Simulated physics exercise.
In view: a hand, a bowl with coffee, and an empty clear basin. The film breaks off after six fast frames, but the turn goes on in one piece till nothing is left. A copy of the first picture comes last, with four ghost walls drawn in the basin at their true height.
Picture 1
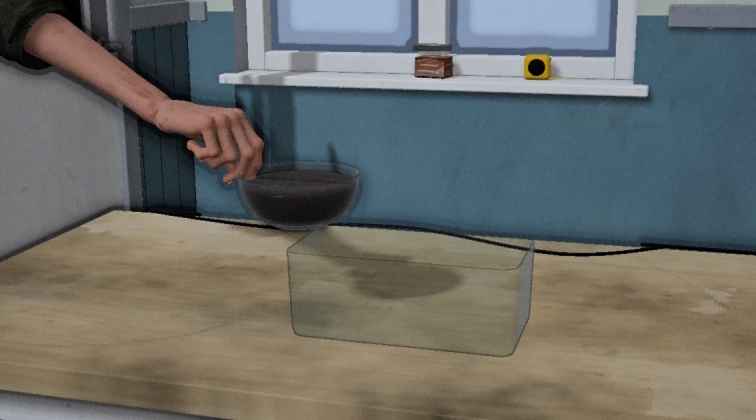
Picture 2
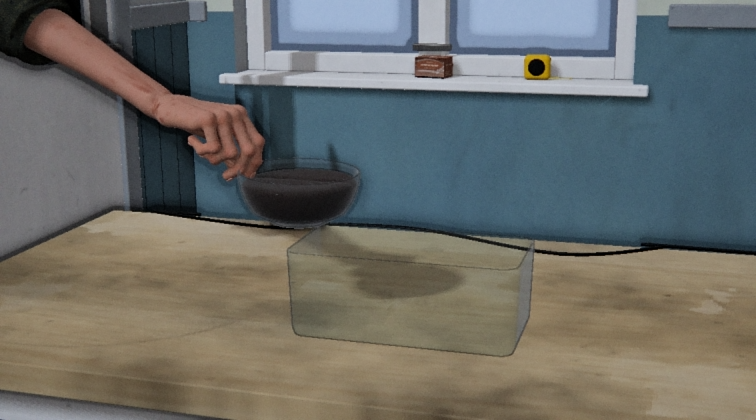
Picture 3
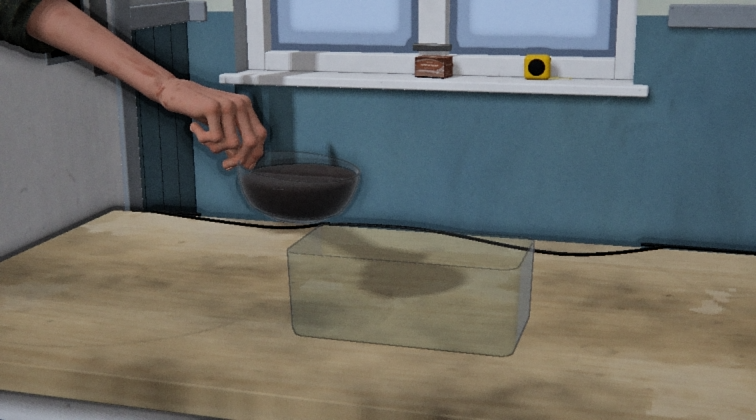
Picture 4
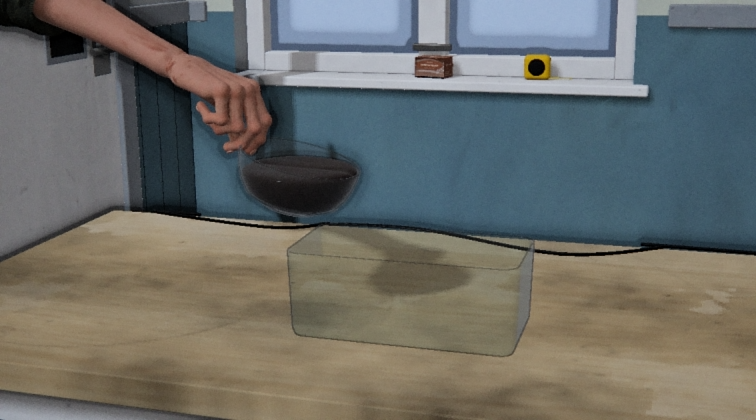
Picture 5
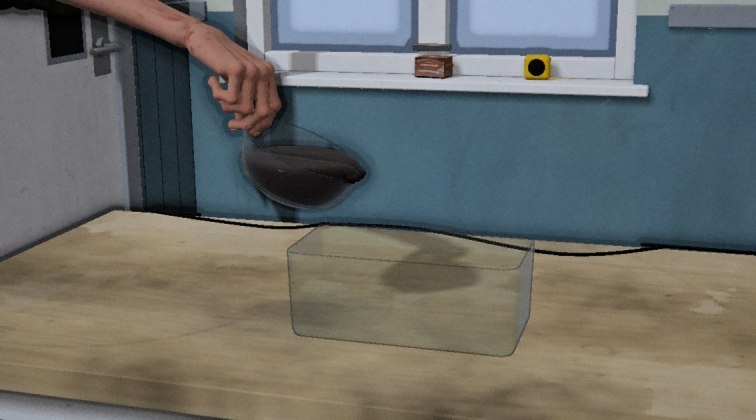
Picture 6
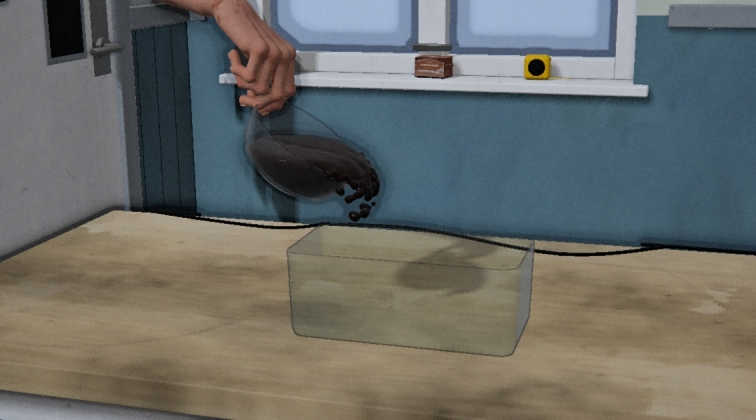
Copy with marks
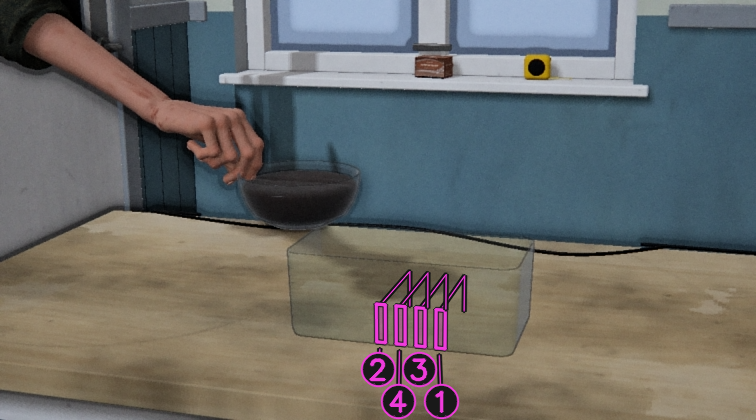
Hand tilting a glass bowl of dark coffee to the right above an empty clear basin, the first dark drops leaving the lip.
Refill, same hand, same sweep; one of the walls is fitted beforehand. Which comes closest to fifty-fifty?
3 is best.
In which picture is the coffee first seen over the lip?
Picture 5.
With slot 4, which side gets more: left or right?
The right one.
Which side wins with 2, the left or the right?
The right one.
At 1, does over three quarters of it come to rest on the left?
Yes.
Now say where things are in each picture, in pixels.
Upright, lip at (355, 175); basin from (293, 333) to (516, 356); nothing has left yet.
Upright, lip at (355, 175); nothing has left yet.
Tipped about 7°, lip at (355, 175); nothing has left yet.
Tipped about 14°, lip at (355, 175); nothing has left yet.
Tipped about 25°, lip at (355, 175); coffee is over the lip, down to (357, 179).
Tipped about 37°, lip at (355, 175); coffee is over the lip, down to (365, 215).
On the marked copy, 1 at (439, 355); 2 at (379, 348); 3 at (419, 353); 4 at (399, 350).
With 1, about 85 % ends left of the wall and 11 % right of it; 4 % is lost outside.
With 2, about 7 % ends left of the wall and 93 % right of it.
With 3, about 50 % ends left of the wall and 49 % right of it.
With 4, about 19 % ends left of the wall and 80 % right of it.
